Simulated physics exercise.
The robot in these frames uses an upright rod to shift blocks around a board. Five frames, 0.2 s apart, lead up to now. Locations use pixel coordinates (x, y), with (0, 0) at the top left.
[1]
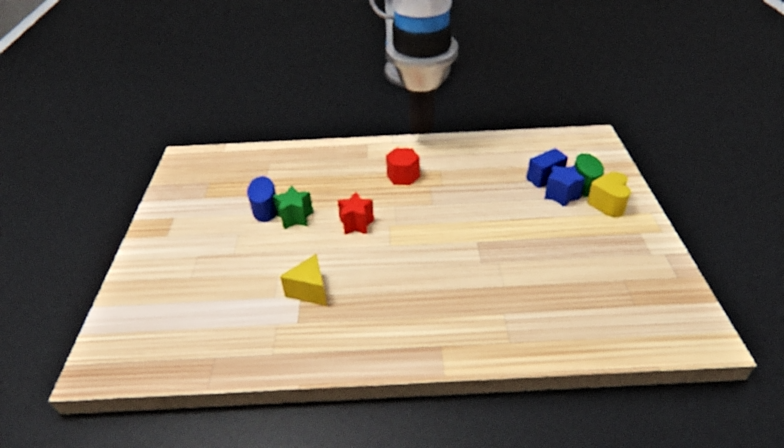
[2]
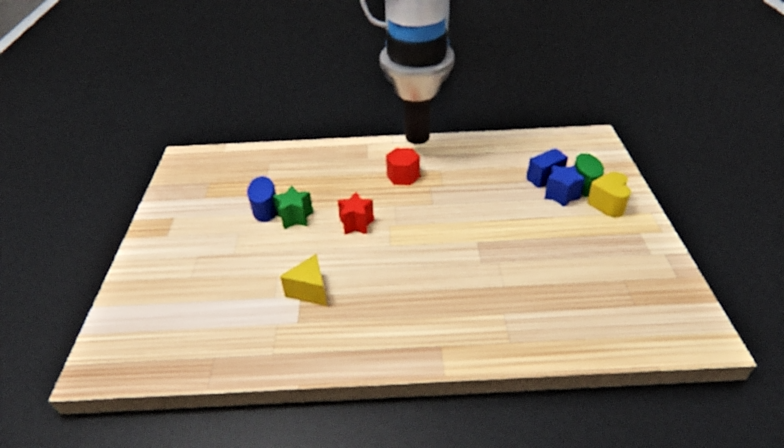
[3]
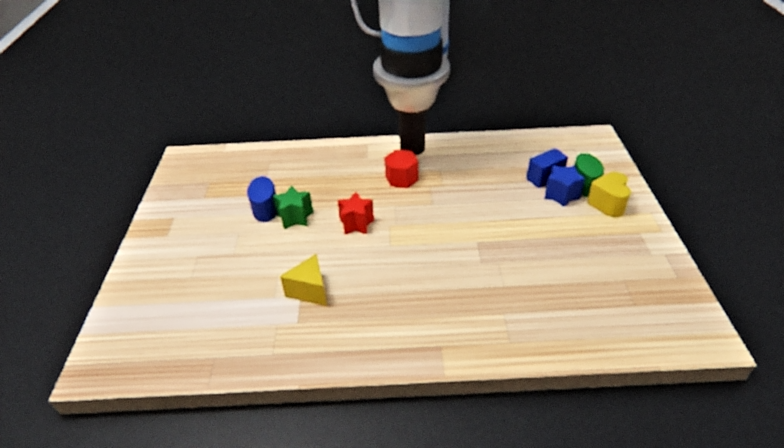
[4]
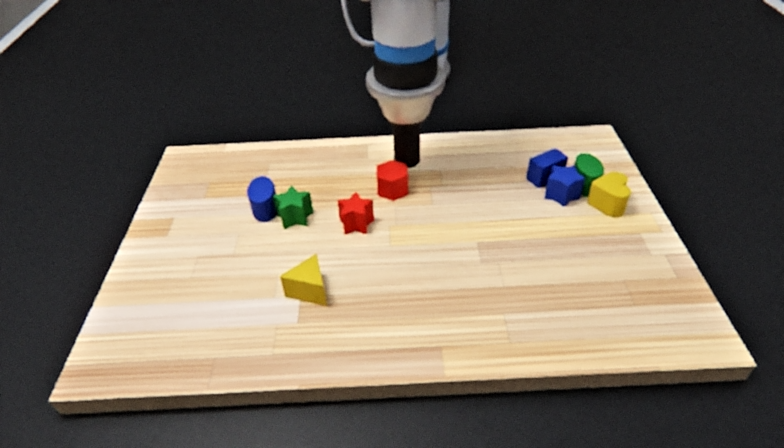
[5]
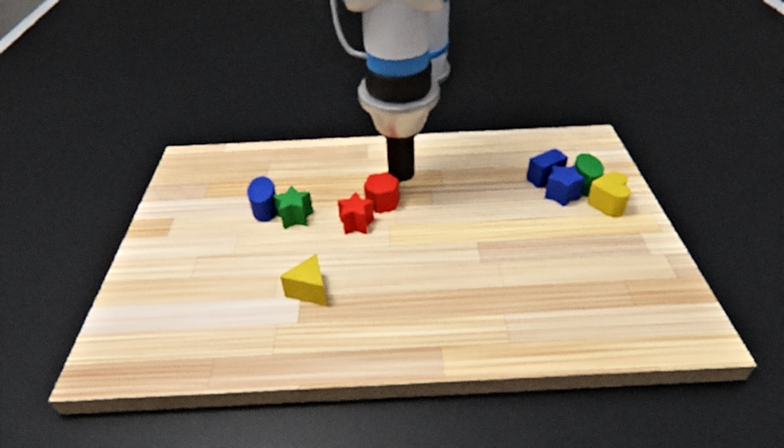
On a wooden board, a robot's rod pushes the red six-sided block toward the red star.
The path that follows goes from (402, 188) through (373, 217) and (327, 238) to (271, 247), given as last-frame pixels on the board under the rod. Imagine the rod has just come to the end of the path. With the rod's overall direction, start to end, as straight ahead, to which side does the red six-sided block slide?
It slides leftward.
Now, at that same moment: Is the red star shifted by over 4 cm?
Short answer: Yes.
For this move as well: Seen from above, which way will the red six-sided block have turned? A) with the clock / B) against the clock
I'll go with B - against the clock.
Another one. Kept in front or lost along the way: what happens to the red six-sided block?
It lies beside or behind the rod.
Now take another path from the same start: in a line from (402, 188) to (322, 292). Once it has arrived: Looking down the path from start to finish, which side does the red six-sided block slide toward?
It's set to shift right.
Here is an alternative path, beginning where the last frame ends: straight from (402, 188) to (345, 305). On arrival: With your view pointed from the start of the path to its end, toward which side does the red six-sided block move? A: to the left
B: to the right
B.
What follows on the original path. One third of the way, rod (371, 203); red star (323, 228); red six-sided block (347, 211).
Two thirds of the way, rod (324, 225); red star (280, 257); red six-sided block (300, 236).
At the end, rod (268, 234); green star in place; red star (259, 275), turned 50° anticlockwise; red six-sided block (256, 250), turned 45° anticlockwise.
